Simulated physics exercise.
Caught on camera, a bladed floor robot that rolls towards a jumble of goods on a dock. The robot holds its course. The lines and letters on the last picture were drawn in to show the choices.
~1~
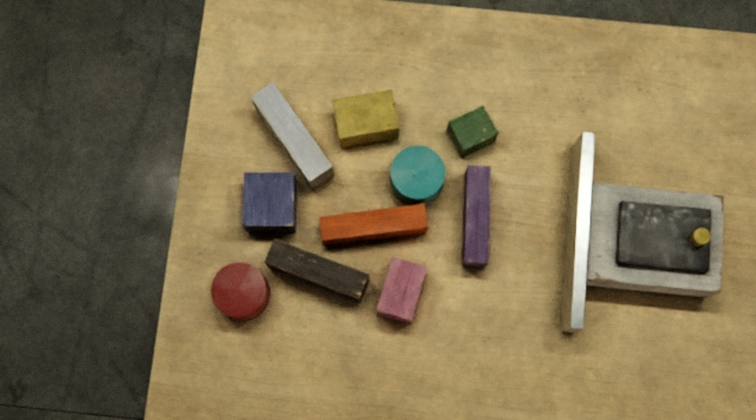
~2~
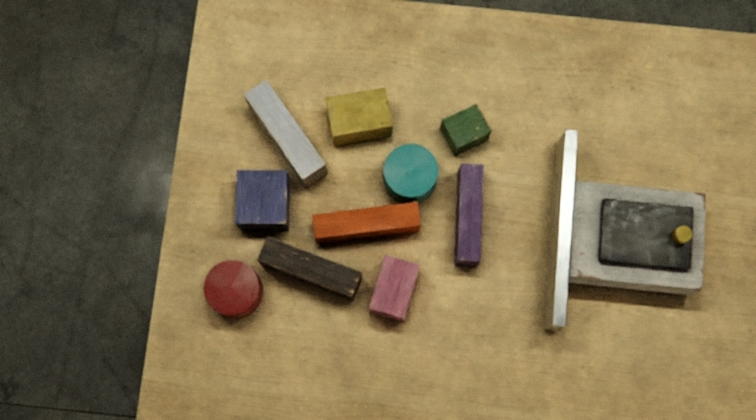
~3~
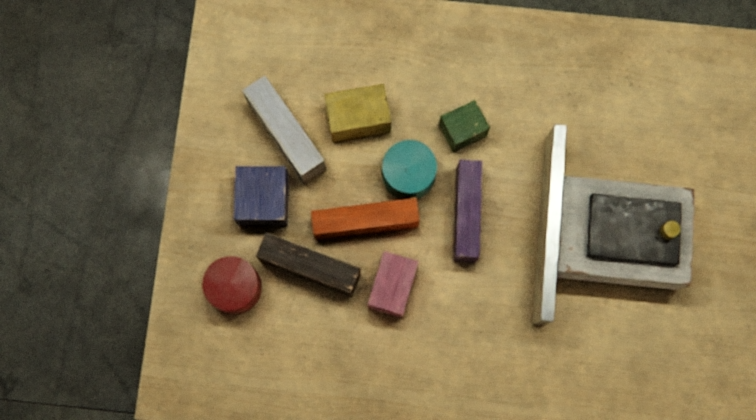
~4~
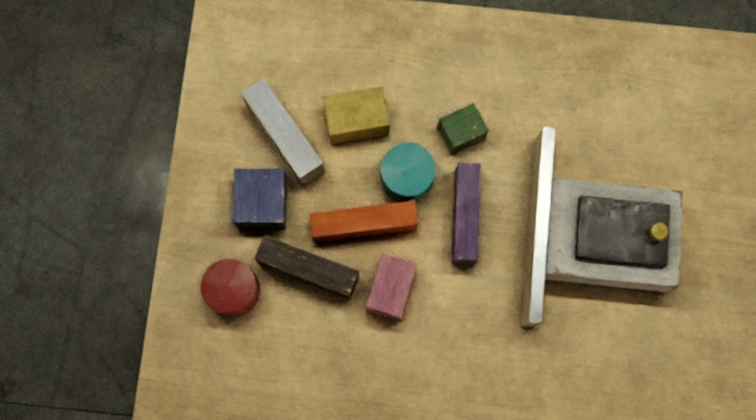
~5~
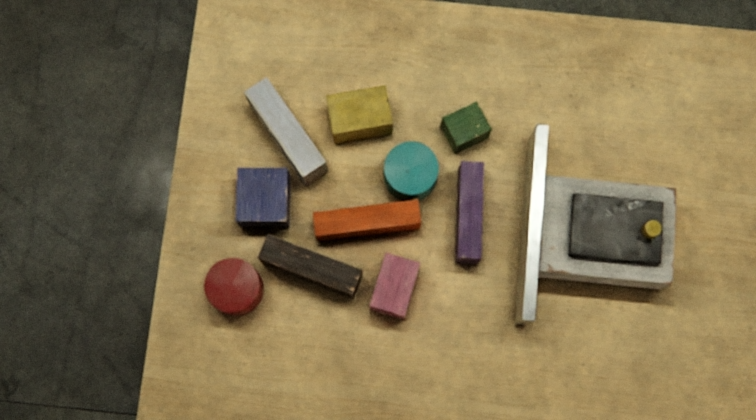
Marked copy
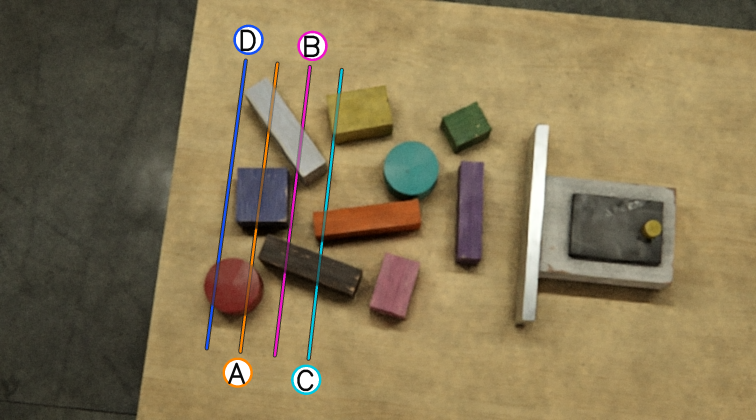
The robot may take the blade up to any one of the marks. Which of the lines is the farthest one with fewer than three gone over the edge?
As far as mark A.
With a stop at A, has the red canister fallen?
No.
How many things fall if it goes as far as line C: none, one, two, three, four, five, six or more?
By then, none.
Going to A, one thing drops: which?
The blue crate.
On the marked copy, A at (259, 203); B at (293, 207); C at (326, 210); D at (227, 200).
Following A. Soon after the start, robot (509, 218); green crate (418, 114); orange stick (350, 219).
Later, robot (409, 208); blue crate (202, 190); red canister (220, 300).
In the end, robot (331, 200); blue crate over the edge; black bar (161, 263); one fallen.
As for the rest, B is within the limit but short; C is within the limit but short; D drops four.
